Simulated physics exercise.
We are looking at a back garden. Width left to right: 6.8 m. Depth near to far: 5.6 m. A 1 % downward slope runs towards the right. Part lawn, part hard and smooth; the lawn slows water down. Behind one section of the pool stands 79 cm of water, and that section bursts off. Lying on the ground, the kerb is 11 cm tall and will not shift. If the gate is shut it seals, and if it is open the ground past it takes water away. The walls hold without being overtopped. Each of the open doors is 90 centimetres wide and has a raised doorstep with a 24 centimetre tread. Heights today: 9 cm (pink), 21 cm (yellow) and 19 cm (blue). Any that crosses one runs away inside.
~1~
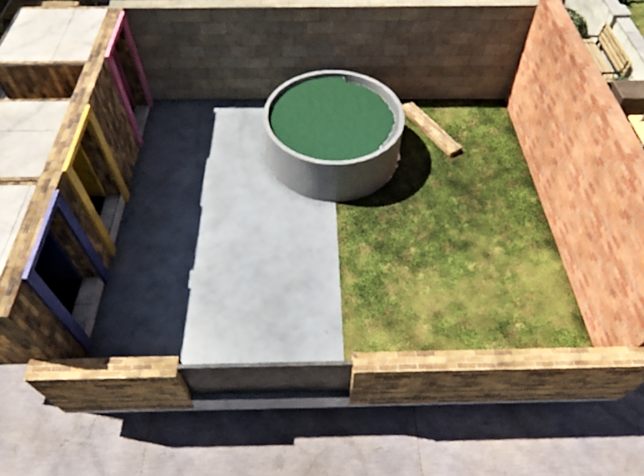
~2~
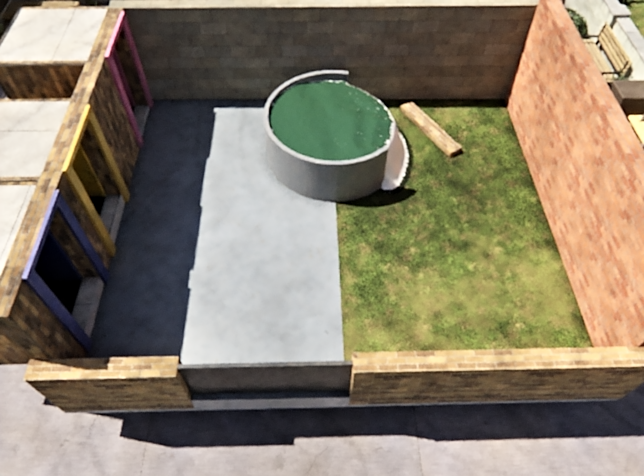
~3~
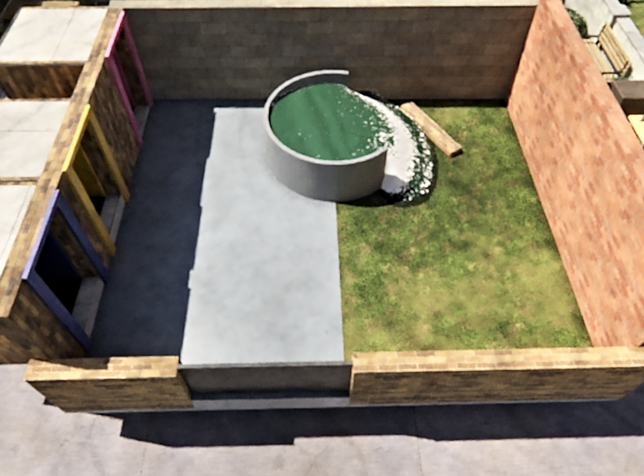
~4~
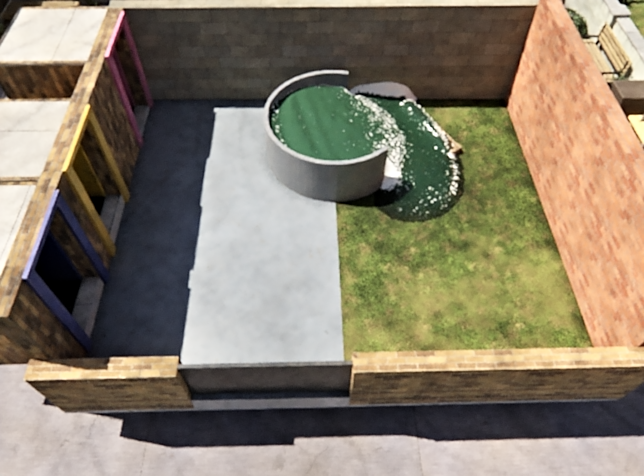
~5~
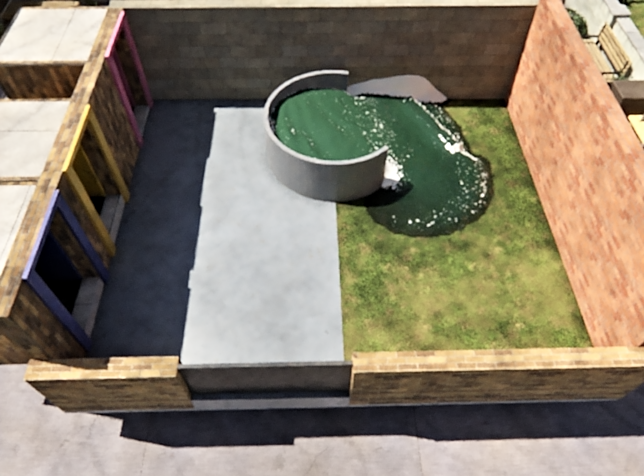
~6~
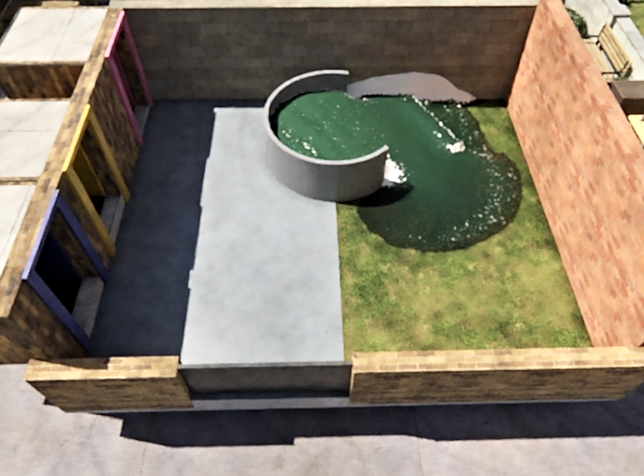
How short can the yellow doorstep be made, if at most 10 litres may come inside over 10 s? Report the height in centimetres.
Roughly 5.5 cm, no lower.
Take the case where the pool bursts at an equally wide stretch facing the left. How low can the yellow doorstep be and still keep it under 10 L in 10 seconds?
In that case you'd want it roughly 24 cm high.
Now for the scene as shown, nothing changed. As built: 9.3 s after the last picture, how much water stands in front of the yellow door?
Depth: Near 7.5 cm.
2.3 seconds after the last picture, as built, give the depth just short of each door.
Lab note, cm: Pink 3; yellow 0; blue 0.
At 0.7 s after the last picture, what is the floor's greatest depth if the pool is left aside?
Up to some 52 cm.
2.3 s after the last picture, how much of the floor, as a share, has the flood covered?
Close to 45 per cent of it is wet.
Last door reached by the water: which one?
The answer is the blue one.
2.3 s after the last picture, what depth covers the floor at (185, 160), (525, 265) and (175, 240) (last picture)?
Respectively 0 cm, 16 cm and 0 cm.
Then, 0.7 s after the last picture water covers 35 % of the floor, deepest (52 cm) near (498, 99); it has not reached the yellow door.
Then, 2.3 s after the last picture water covers 45 % of the floor, deepest (28 cm) near (595, 374); it has not reached the yellow door.
Then, 9.3 s after the last picture water covers 95 % of the floor, deepest (14 cm) near (498, 99); 8 cm at the yellow door, 0 litres in over its 21 cm doorstep.
At the yellow door as built, the water peaked near 9 cm, 7.5 s after the last picture.
With a doorstep of 4.5 cm, 15 litres would have come in within the 10 s; with 6.5 cm, 5 litres. So under 10 litres takes about 5.5 cm.
